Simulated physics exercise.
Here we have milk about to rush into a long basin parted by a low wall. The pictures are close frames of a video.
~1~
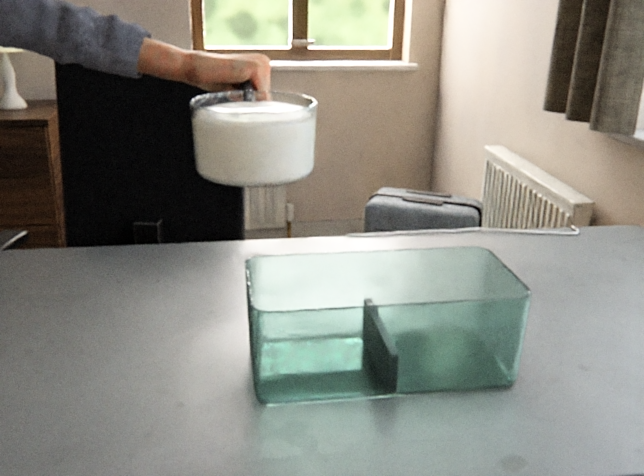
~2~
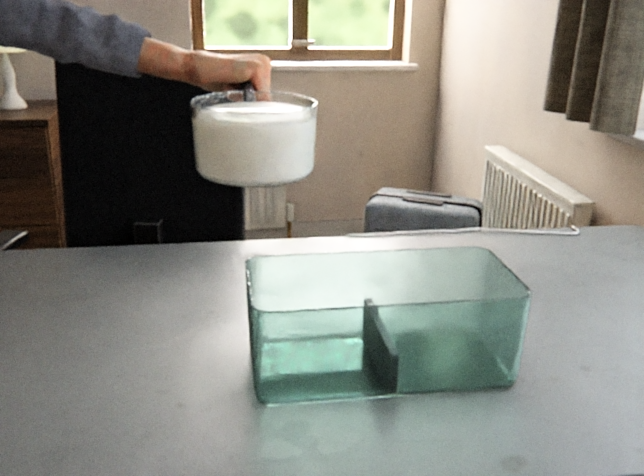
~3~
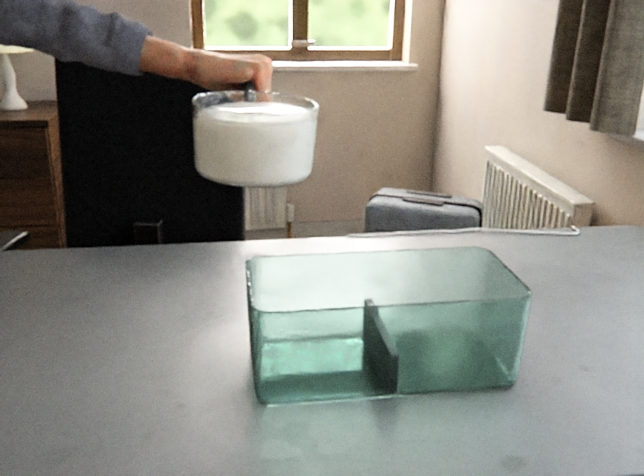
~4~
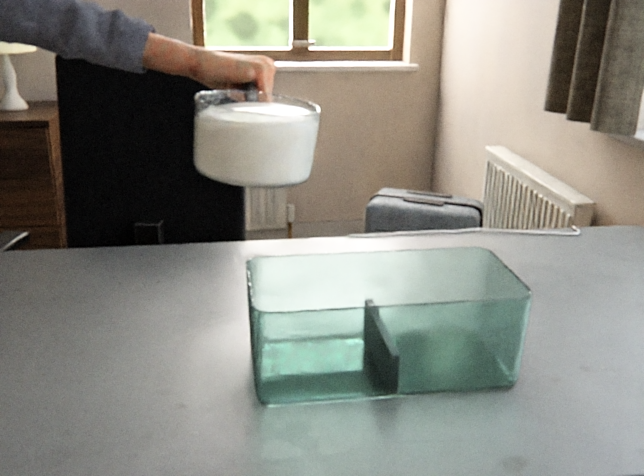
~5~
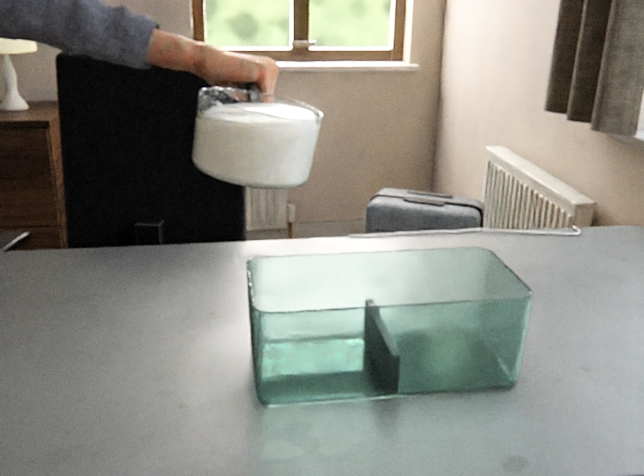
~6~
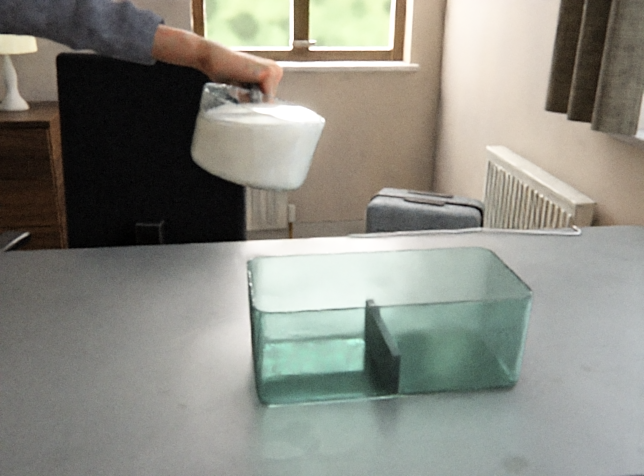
A hand tilts a clear container of milk to the right above a divided green basin.
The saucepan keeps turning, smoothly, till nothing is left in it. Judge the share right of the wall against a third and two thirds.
In the end between a third and two thirds is right of the wall.
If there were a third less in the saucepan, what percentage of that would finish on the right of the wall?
Roughly 15 in a hundred.
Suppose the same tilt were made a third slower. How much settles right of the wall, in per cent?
Near 50 %.
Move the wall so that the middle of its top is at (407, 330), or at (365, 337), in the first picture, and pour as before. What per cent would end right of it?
About 5 and 65 per cent.
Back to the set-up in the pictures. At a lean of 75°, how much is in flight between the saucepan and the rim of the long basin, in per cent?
Roughly 35 in a hundred.
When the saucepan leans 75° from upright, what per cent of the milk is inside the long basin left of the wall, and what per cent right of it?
Near 5 on the left, 5 on the right.
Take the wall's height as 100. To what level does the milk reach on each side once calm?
Left: 30 %. Right: 30 %.
A moment on, the tilt is 75° and 51 per cent is still to pour, 6 is left of the wall and 6 right of it.
Next, the tilt is 106° and 8 per cent is still to pour, 35 is left of the wall and 44 right of it.
Then the tilt is 109° and 0 per cent is still to pour, 53 is left of the wall and 45 right of it.
Later the tilt is 109° and 0 per cent is still to pour, 54 is left of the wall and 45 right of it.
Finally, 54 per cent lies left of the wall, 45 right of it and 1 outside.
